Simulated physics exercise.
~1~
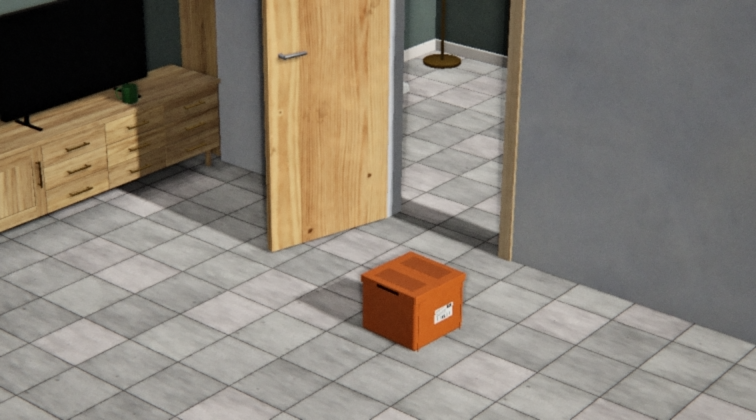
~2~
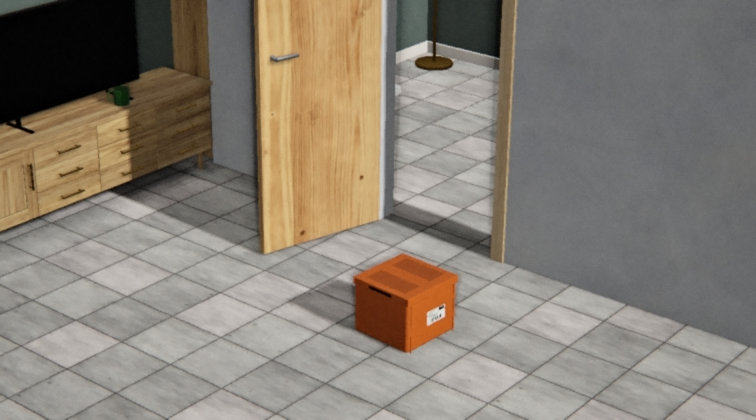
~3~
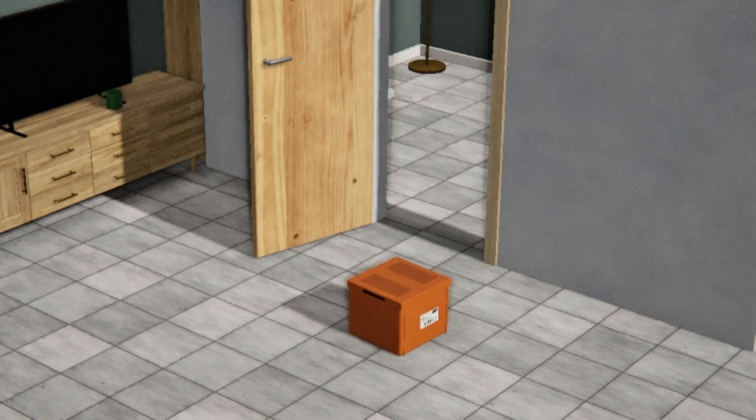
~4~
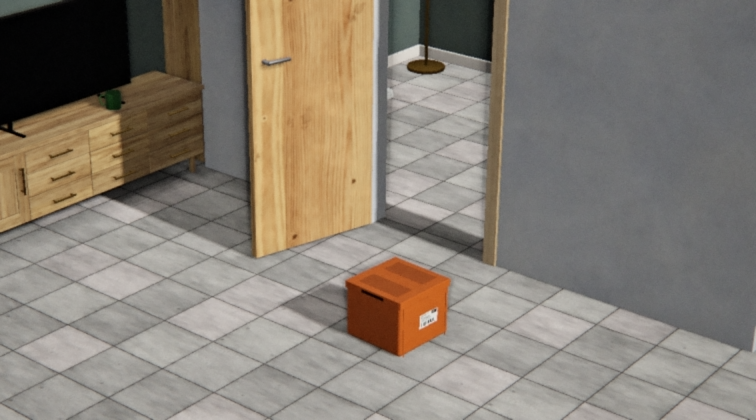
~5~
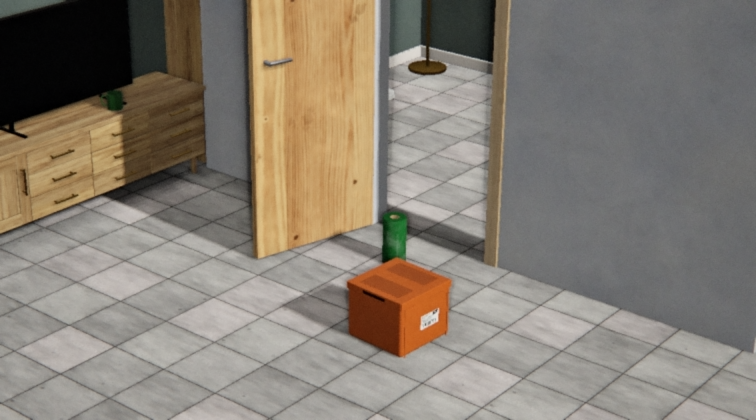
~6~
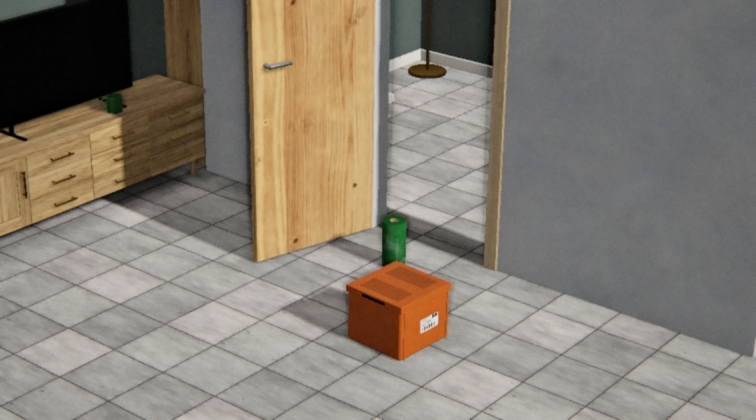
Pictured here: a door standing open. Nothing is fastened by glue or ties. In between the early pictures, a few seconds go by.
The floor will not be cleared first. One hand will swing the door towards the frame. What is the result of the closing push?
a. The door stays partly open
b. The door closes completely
b, the door closes completely.
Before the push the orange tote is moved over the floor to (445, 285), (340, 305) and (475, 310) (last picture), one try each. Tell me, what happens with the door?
Try 1 - gets caught; try 2 - swings fully home; try 3 - swings fully home.
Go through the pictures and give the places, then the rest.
The first picture shows door wide open and still; orange tote (413, 301).
The second picture shows door wide open and still; orange tote (405, 303).
The third picture shows door wide open and still; orange tote (399, 306).
The fourth picture shows door wide open and still; orange tote (397, 307).
The fifth picture shows door wide open and still; orange tote (399, 307).
The sixth picture shows door wide open and still; green roll (394, 243); orange tote (398, 311).
Then, 1.40 s after the last picture, door at 50°.
Then, 1.90 s after the last picture, door at 22°; green roll slid about its own width near (430, 239).
At rest, door at 0°; moved from the start, green roll; orange tote in place. Seen from the same camera at the end, green roll near (463, 227).
